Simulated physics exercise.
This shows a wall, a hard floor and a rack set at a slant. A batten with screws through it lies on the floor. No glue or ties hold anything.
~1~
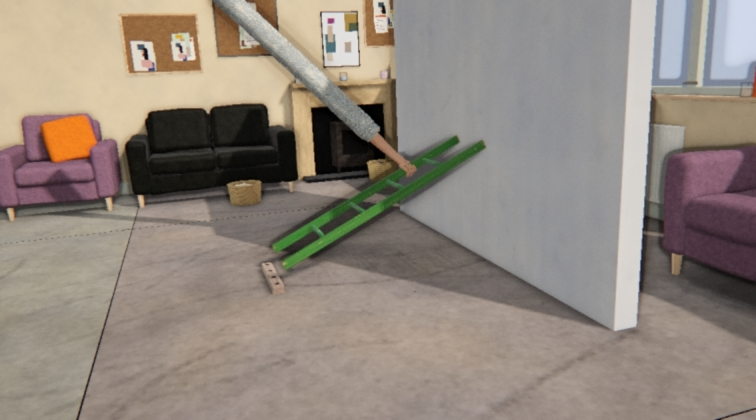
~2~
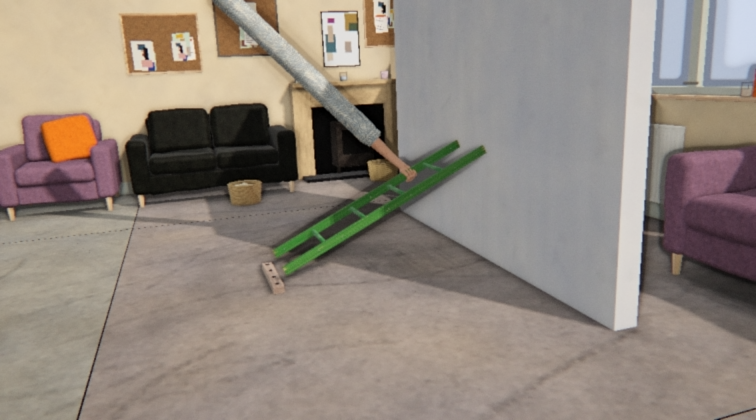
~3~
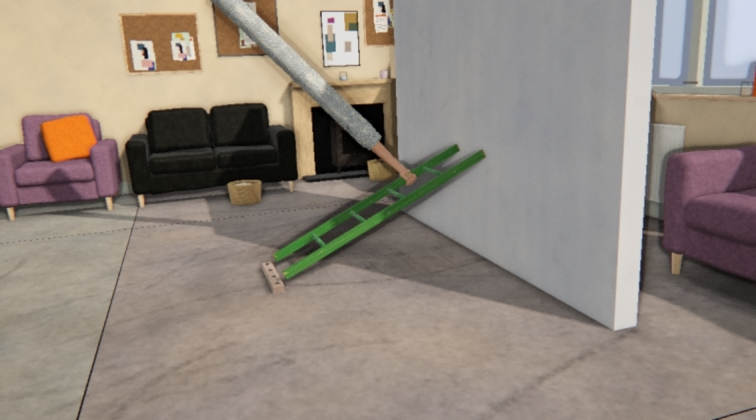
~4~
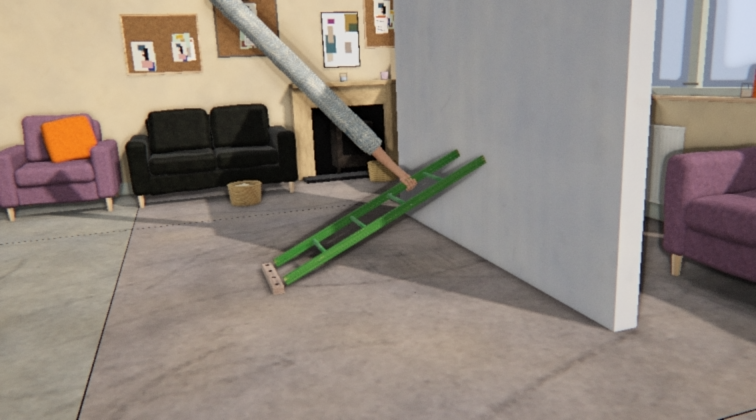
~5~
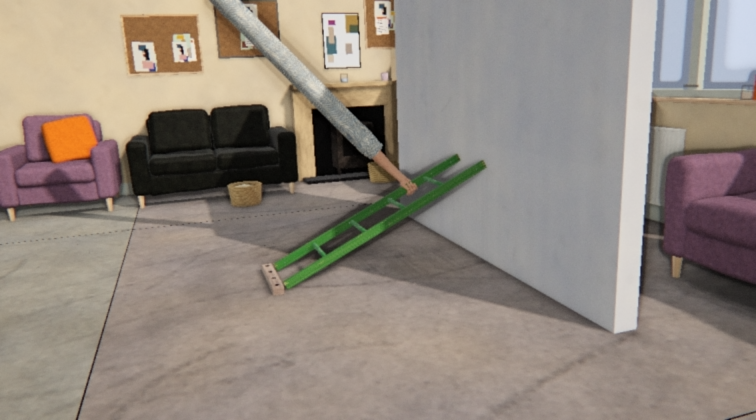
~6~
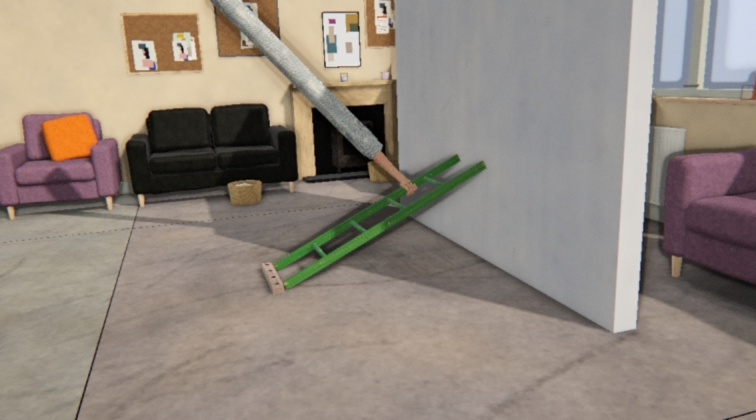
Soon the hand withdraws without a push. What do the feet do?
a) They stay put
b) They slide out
They stay put (a).
Then, 0.10 s on from there, green rack moving near (379, 218).
Then, 0.60 s on from there, green rack at rest near (379, 218).
In the end, the green rack remains leaning, near (379, 218).
